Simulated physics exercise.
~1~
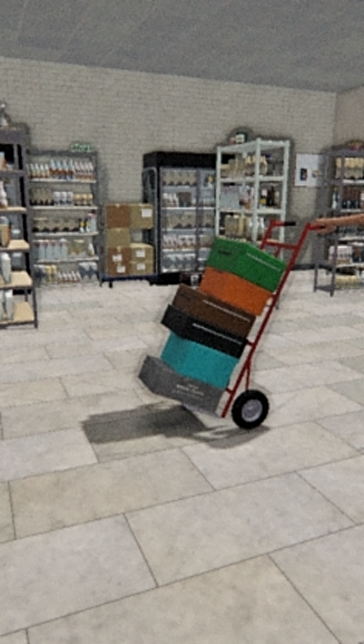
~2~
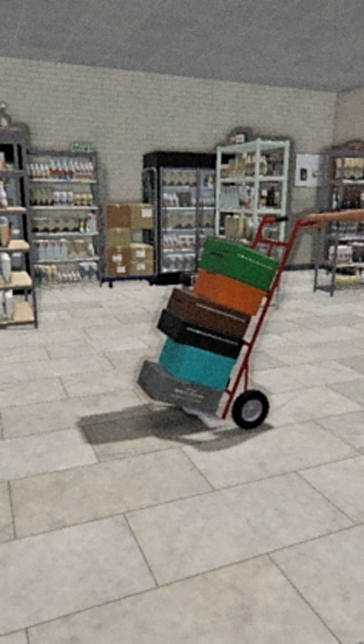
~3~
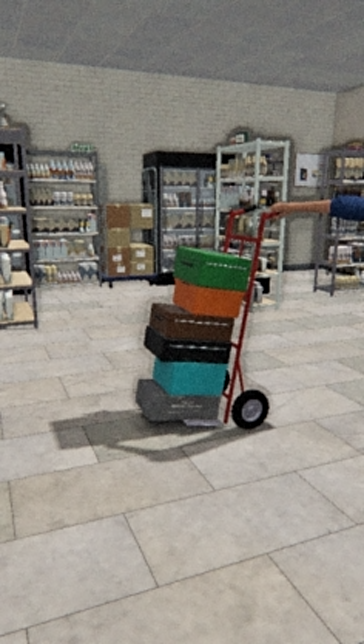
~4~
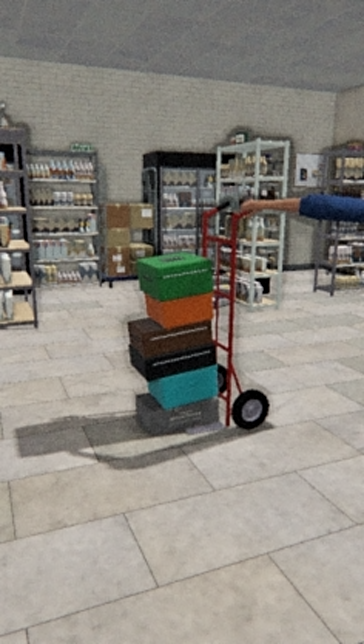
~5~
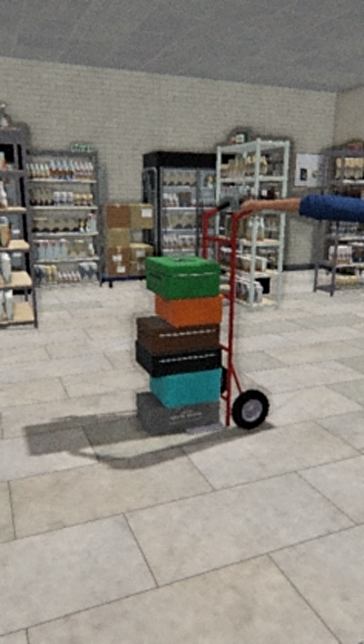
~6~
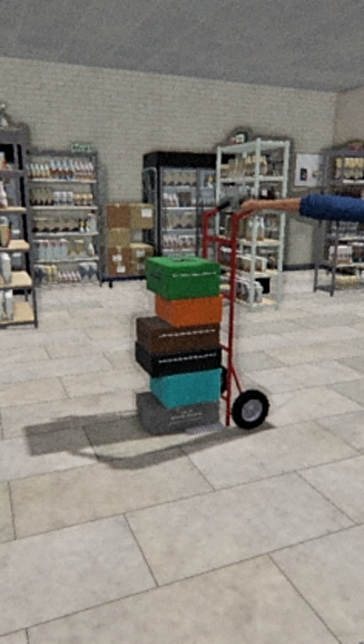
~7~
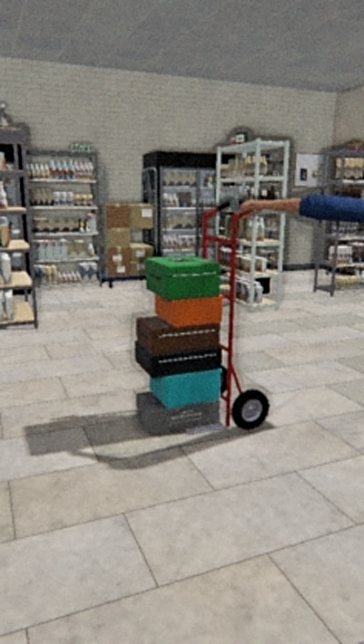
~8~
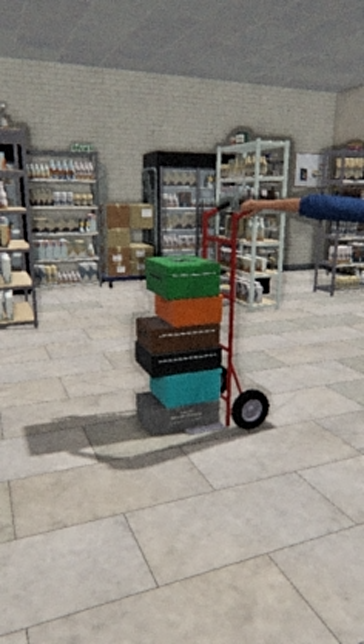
A red two-wheeled hand truck stands tilted back to the right in a tiled storeroom, seen from a fixed spot to its side, with stocked shelves and cardboard boxes along the brick wall behind. It carries an uneven stack, with a grey box at the bottom, then turquoise, black, brown, orange and green on top. A hand on the handle pushes the truck up to the left, and a blue-sleeved arm comes into view. The plate lands flat, the upper boxes rock slightly and settle back. All six remain stacked and still beside the upright truck, the hand still holding it.
